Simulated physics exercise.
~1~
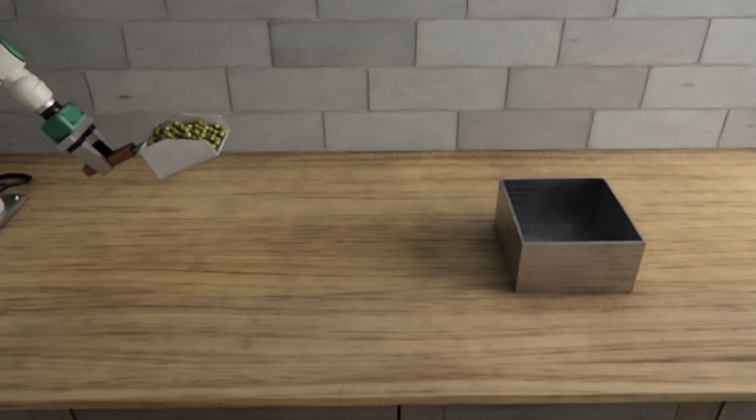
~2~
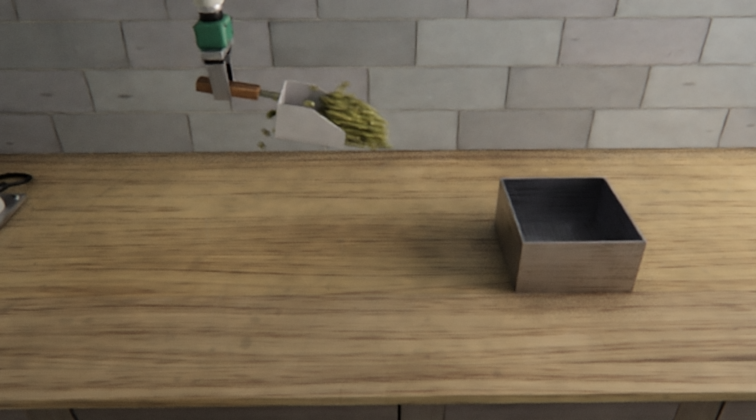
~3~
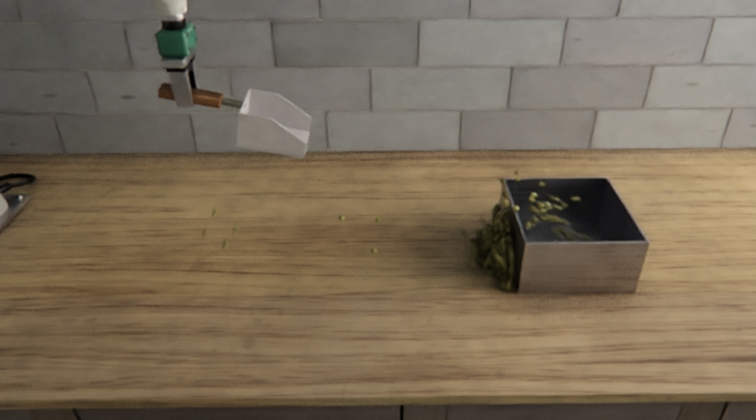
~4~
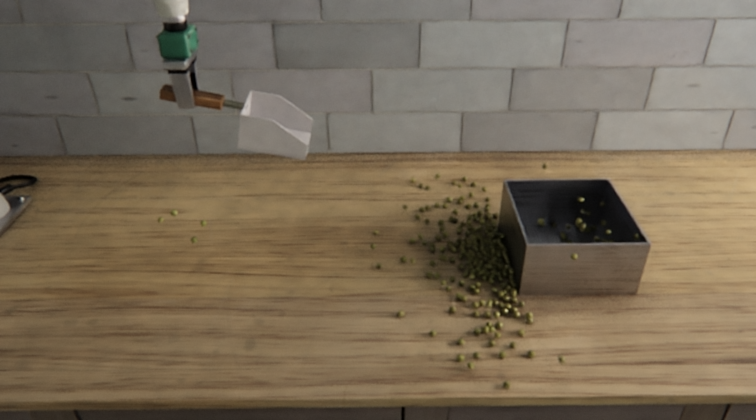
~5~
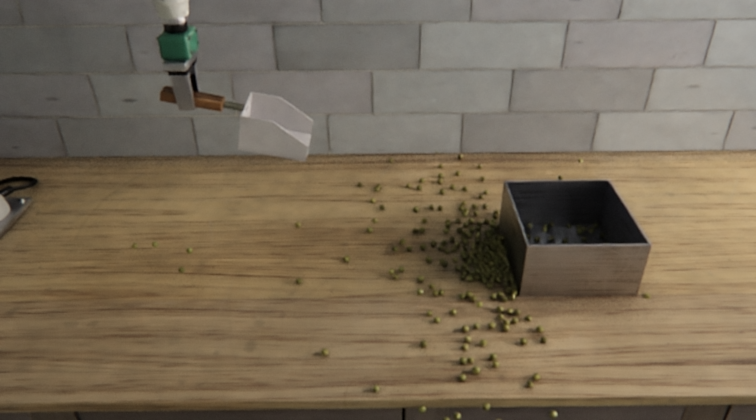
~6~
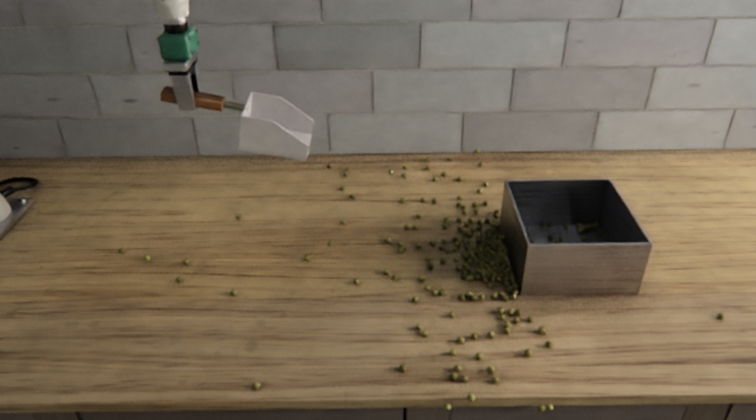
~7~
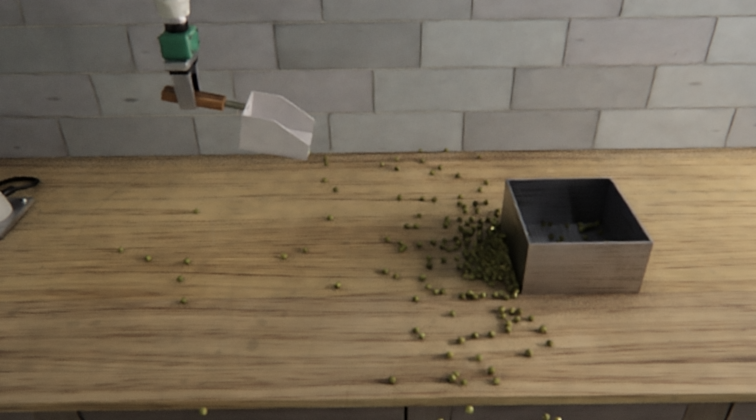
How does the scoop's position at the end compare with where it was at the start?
At the end the scoop is farther to the right and slightly higher than where it started, though it is still well to the left of the metal bin.
